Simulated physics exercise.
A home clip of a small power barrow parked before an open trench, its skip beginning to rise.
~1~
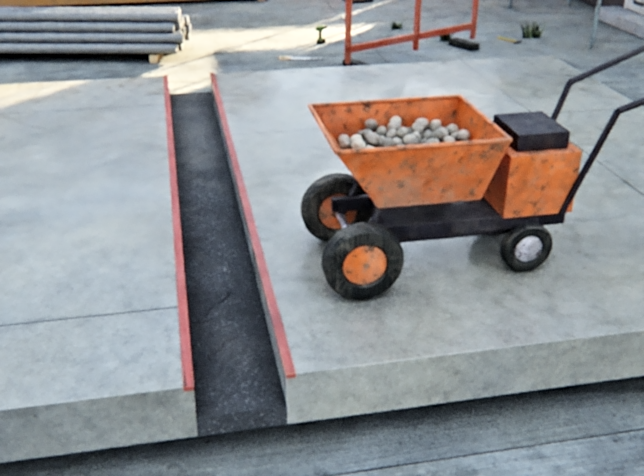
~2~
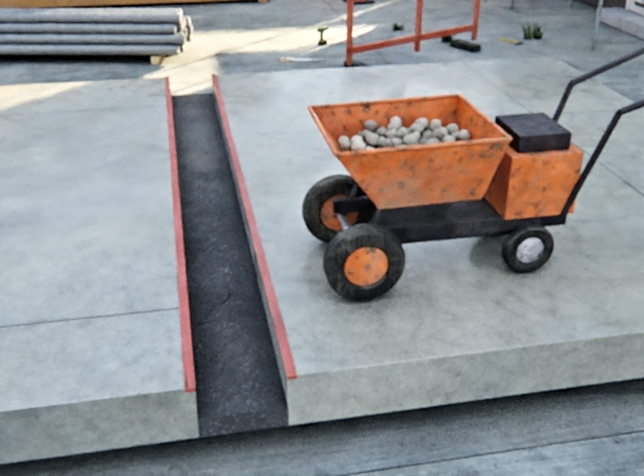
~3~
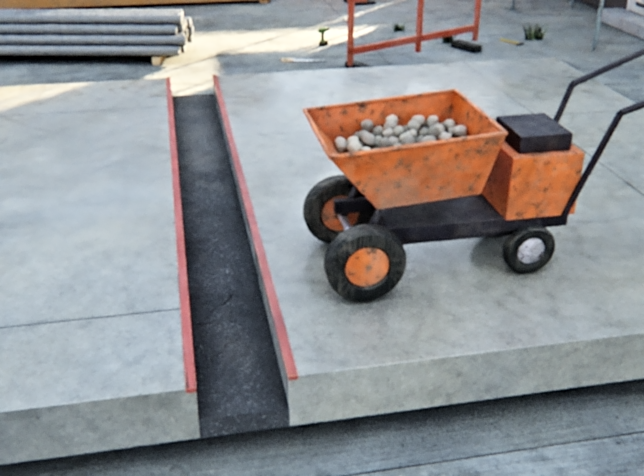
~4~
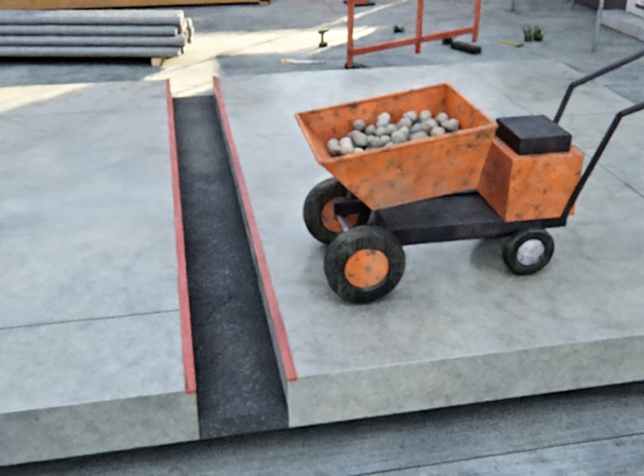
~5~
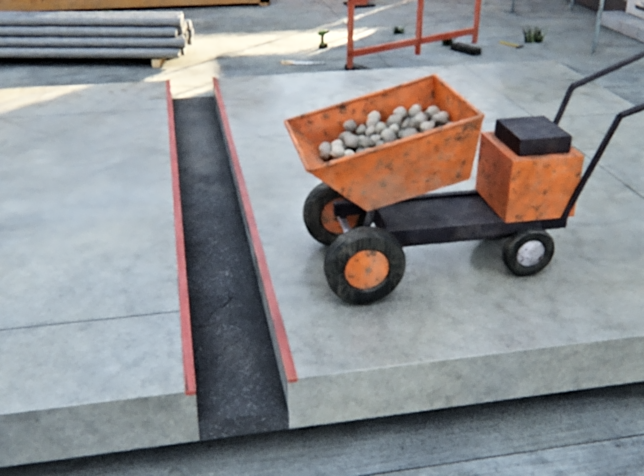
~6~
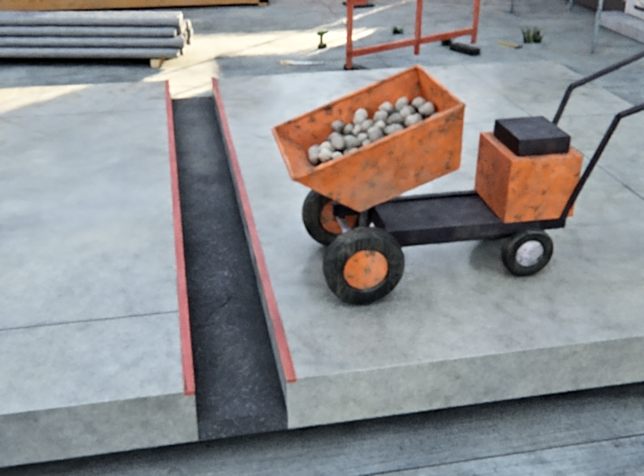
An orange power barrow with black wheels and handles stands at right on a pale concrete slab outdoors, seen from slightly above by a steady camera. Grey pebbles fill its skip, a dark trench edged in red runs to its left, and grey pipes lie behind. The skip first barely tilts, then rises at the rear and swings forward to the left, its pebbles still inside.
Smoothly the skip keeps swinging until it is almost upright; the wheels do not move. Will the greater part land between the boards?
The load will chiefly settle in the trench.
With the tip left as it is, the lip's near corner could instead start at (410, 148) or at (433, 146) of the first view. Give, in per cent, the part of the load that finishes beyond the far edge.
About 0 %, then 0 %.
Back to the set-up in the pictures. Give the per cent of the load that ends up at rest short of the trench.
Around 0 per cent.
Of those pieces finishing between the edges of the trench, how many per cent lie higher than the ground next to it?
Share: Around 5 %.
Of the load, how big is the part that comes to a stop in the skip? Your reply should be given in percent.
It is some 0 percent.
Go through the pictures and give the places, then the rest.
Lip of the skip near (337, 153), level; top of the load near (410, 141), river pebbles; first edge of the trench near (280, 333); far edge near (185, 344), the trench over half as wide as the skip, and about half as deep as wide, in the first picture.
Lip of the skip near (336, 155), tipped barely; top of the load near (416, 138), in the second picture.
Lip of the skip near (331, 158), tipped barely; top of the load near (422, 142), in the third picture.
Lip of the skip near (321, 163), tipped a little; top of the load near (416, 131), in the fourth picture.
Lip of the skip near (308, 170), tipped a little; top of the load near (417, 133), in the fifth picture.
Lip of the skip near (294, 179), tipped clearly; top of the load near (417, 128); first edge of the trench near (281, 337); far edge near (186, 348), in the sixth picture.
Shortly afterwards, skip tipped steeply; the whole lot in the skip.
Next, skip tipped right over; the bulk in the skip; a little in or heaped over the trench; only a few beyond it; only a few falling.
Some moments later, skip tipped right over; a little in the skip; near two thirds in or heaped over the trench; near a quarter beyond it.
In the end, skip tipped right over; the bulk in or heaped over the trench; near a quarter beyond it.
